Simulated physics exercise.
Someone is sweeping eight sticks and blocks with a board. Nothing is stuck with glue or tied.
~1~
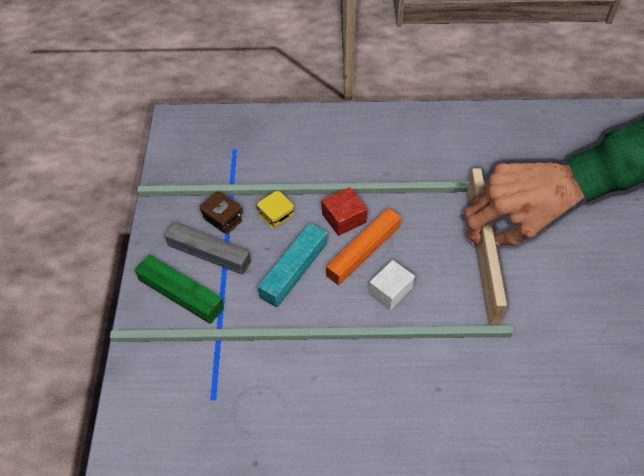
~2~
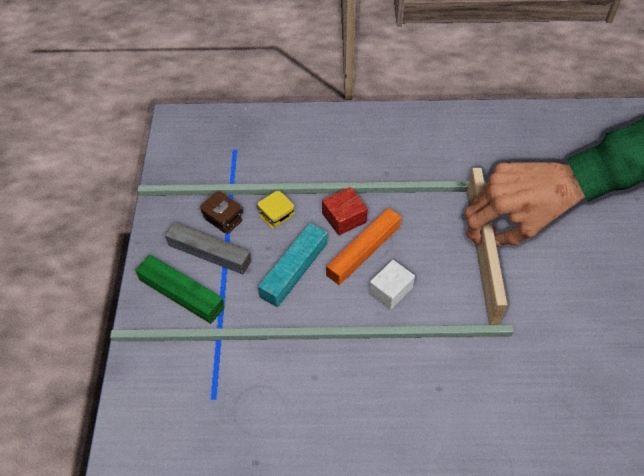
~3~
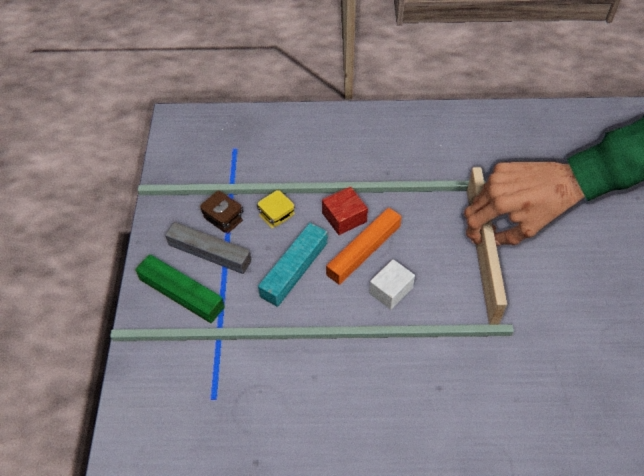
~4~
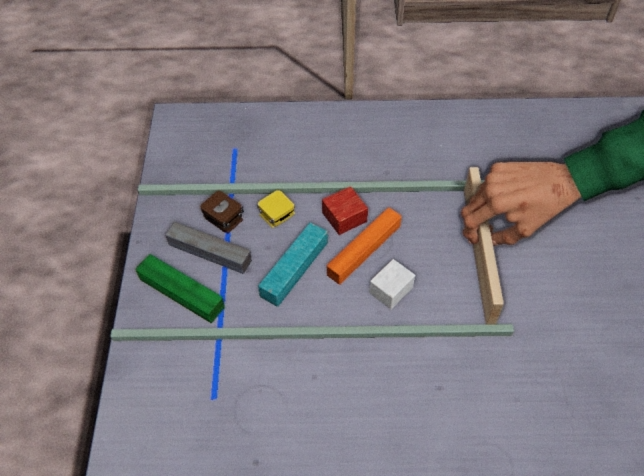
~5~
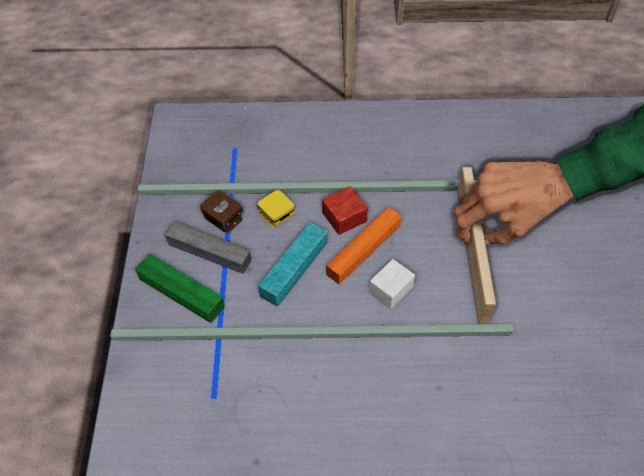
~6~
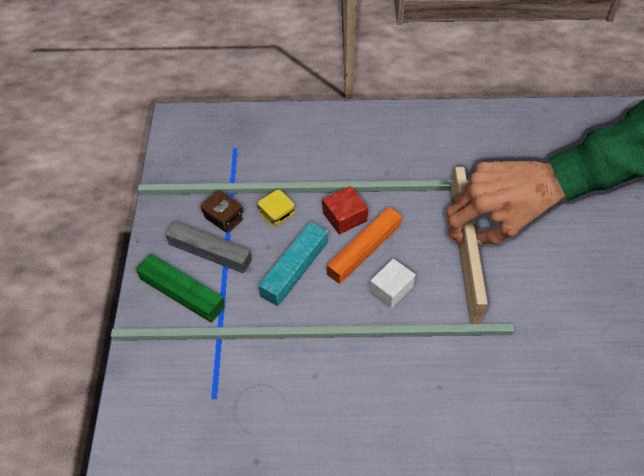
A hand in a green sleeve held a wooden board upright between two pale green rails, then slid it slightly left toward the scattered colored sticks and blocks, which stayed still without being touched.
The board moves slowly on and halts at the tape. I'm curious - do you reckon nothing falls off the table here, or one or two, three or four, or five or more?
I'd say nothing falls off.
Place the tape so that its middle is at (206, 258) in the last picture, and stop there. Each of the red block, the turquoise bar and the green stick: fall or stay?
The red block: It is still there. The turquoise bar: It is still there. The green stick: It is still there.
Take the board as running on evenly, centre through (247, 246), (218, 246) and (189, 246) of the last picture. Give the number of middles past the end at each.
In order, that gives 0, then 1, then 3.
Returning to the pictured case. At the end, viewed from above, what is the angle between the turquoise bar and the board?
About 20°.
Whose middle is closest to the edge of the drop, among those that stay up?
The grey stick finishes closest.
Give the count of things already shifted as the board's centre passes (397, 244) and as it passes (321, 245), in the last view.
First 2, then 5.
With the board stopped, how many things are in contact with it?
It touches 3.
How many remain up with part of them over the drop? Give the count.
The count is 2.
Soon after, none off yet; green stick at rest near (180, 287); grey stick at rest near (209, 247); brown case at rest near (222, 213).
Then, none off yet; green stick at rest near (180, 287); grey stick moved a little near (198, 246); brown case moving near (215, 212).
At rest, the number that fall off is zero.
